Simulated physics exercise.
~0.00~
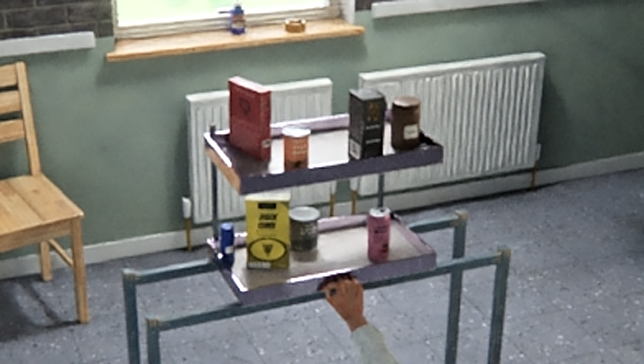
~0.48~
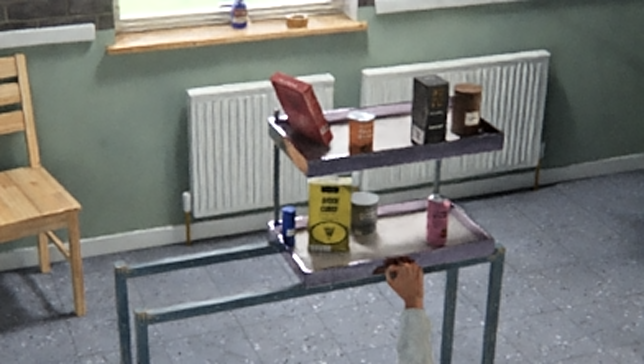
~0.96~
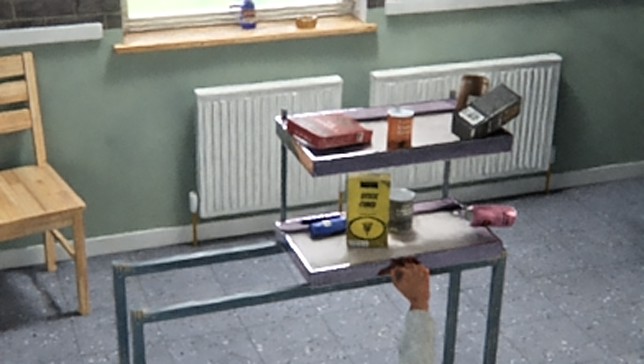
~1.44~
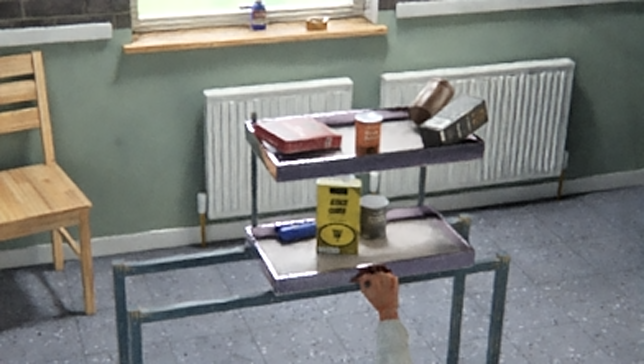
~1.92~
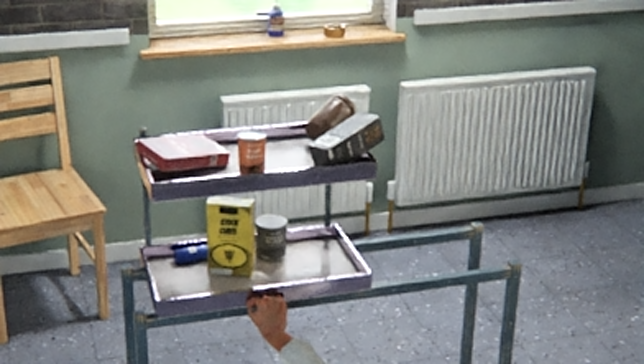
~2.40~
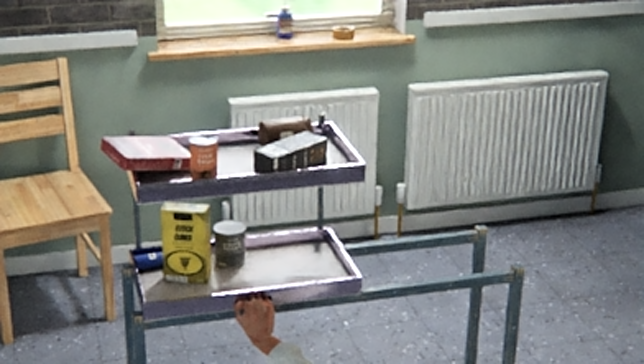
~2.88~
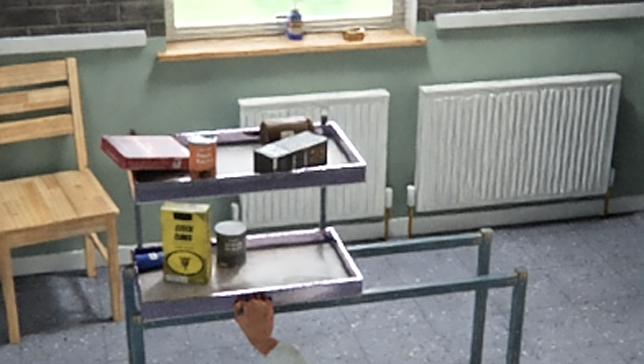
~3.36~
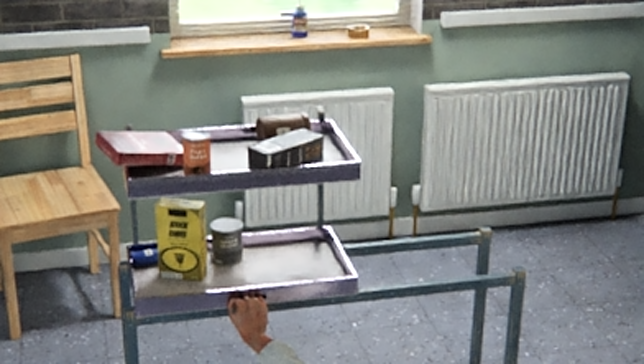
A two-tier tray on a blue metal frame slides right, pushed by a hand gripping its front edge, with packets, tins and a jar standing on both shelves. As it runs right, the red packet tips over, and then the black carton, brown jar and blue shaker topple while the pink can falls off the right end. The hand then moves the tray back left, all the way to the other end, and the fallen things shift about on it. It comes to rest there, with the yellow packet, orange tin and grey tin still upright.
